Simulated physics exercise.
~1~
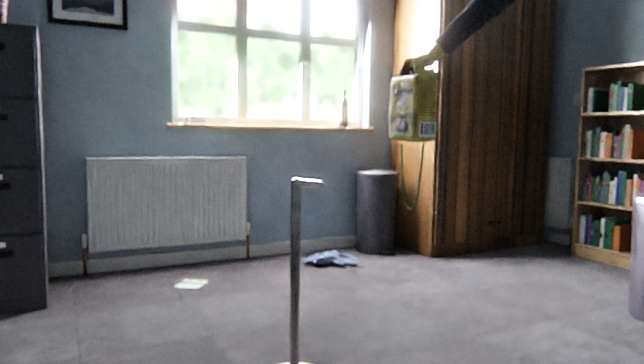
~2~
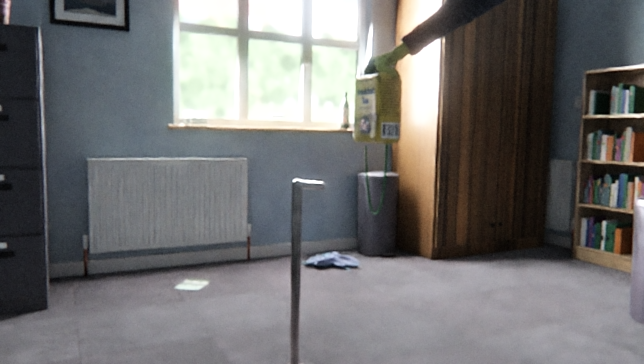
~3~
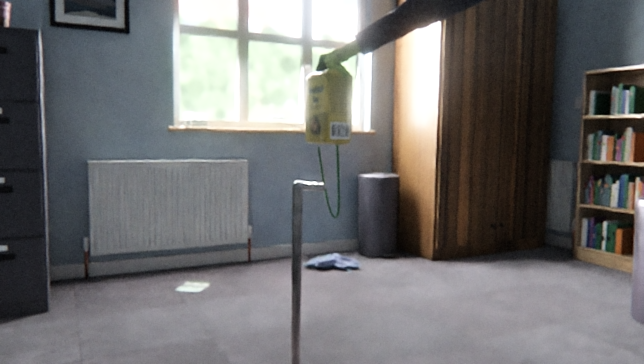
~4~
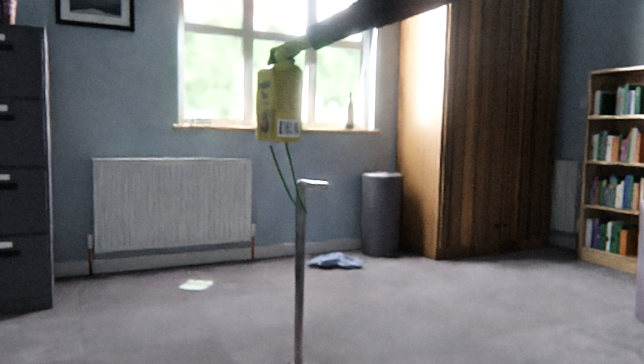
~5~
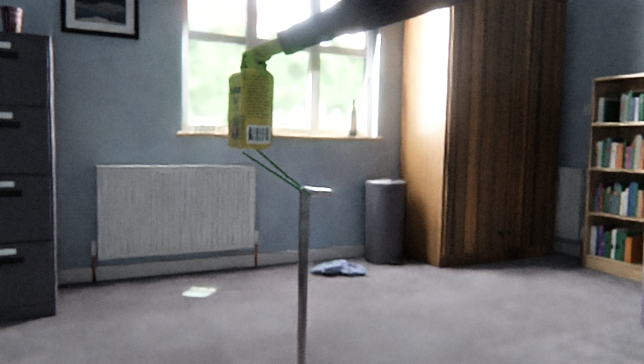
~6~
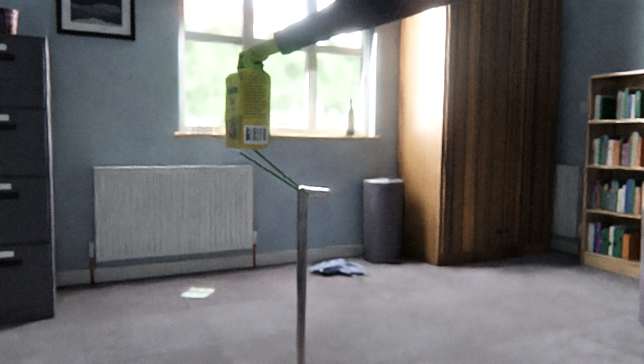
The clip opens on a room with a radiator, a bright window, a wooden wardrobe and a bookcase, with a slim hooked post standing in the foreground. An arm reaches in from the upper right, holding a yellow sack upright with a thin green loop trailing beneath it. The hand carries the sack left across the window towards the post, the loop hanging low. As the sack passes above and beyond the post, the loop catches on its top and stretches out behind. The sack is pulled up short, and it ends held still left of the post, the loop taut.
